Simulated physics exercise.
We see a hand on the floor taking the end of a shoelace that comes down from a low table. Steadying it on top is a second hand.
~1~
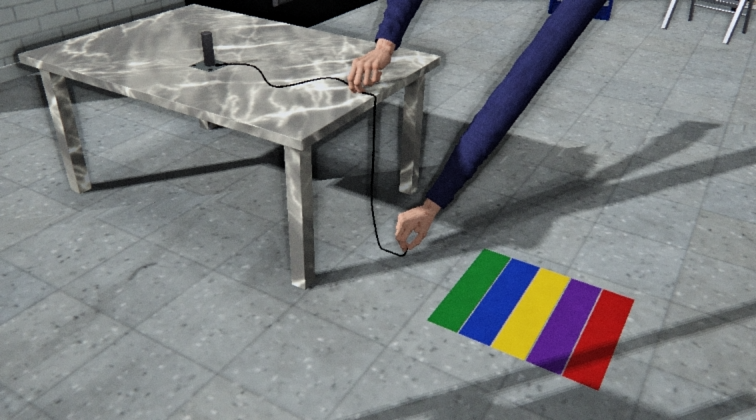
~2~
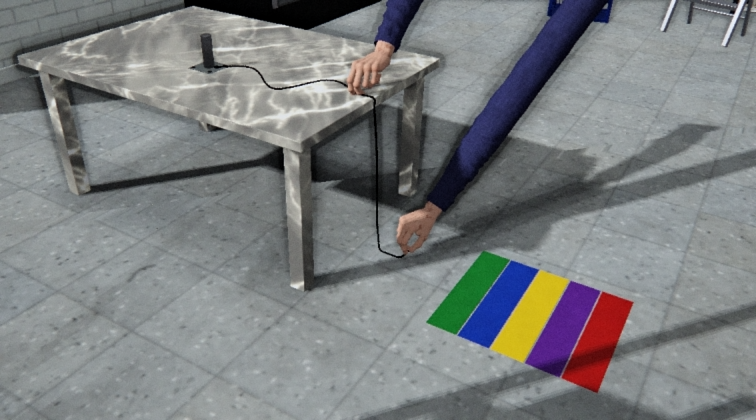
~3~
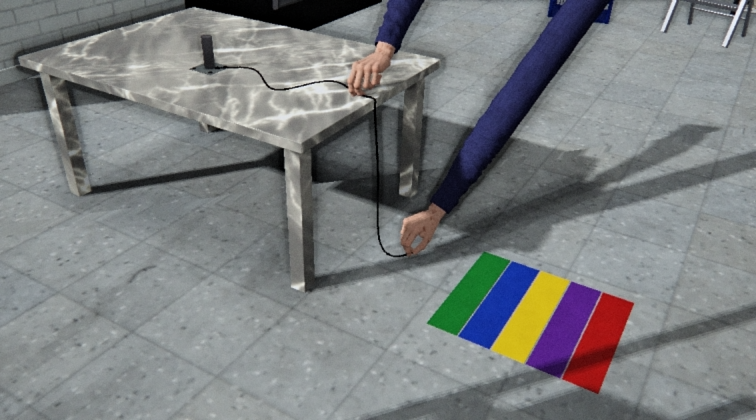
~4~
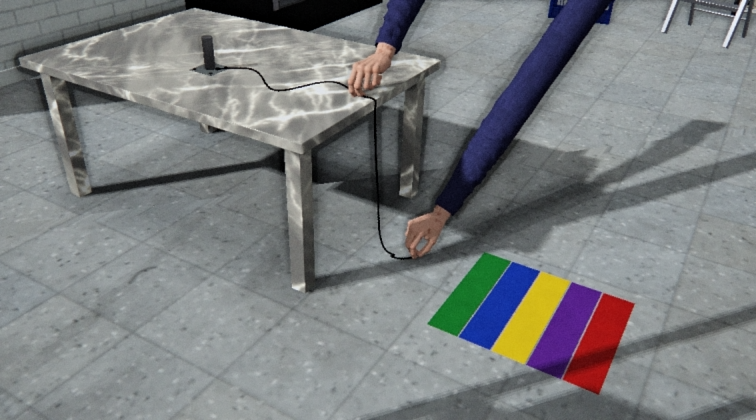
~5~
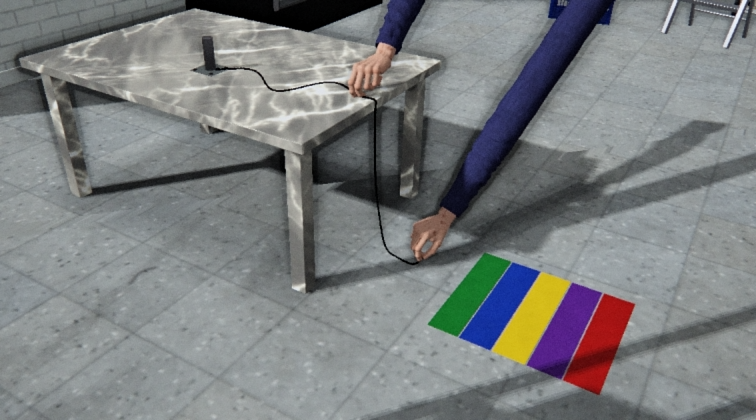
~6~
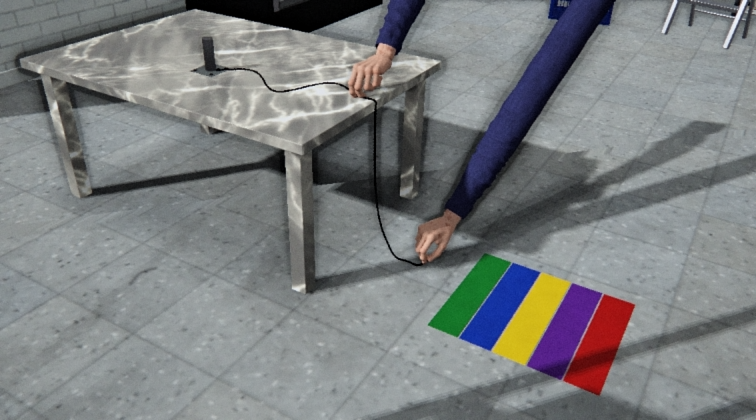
A hand low by the floor held the end of a black cord hanging from a marble-patterned table and moved it slightly right, while another hand stayed on the cord at the tabletop's edge.
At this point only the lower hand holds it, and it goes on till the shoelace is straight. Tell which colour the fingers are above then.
They are above purple.
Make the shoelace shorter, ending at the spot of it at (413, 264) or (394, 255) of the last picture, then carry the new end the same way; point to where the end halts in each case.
Taking the tries in order, the answers are (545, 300) and (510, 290).
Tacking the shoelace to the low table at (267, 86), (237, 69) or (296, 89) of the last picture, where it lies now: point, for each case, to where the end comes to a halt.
Per try (px, approx.): (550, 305), (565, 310), (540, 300).
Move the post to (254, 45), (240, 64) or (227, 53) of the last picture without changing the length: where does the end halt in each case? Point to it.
About (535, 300), then (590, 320), then (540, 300).
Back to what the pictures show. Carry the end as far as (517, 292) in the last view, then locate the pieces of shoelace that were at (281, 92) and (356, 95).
First at (308, 90), next at (376, 136).
Soon after, end near (517, 292); over blue.
After that, end near (551, 305); over yellow.
At the stop, end near (573, 312); over purple. It halts on the purple strip.
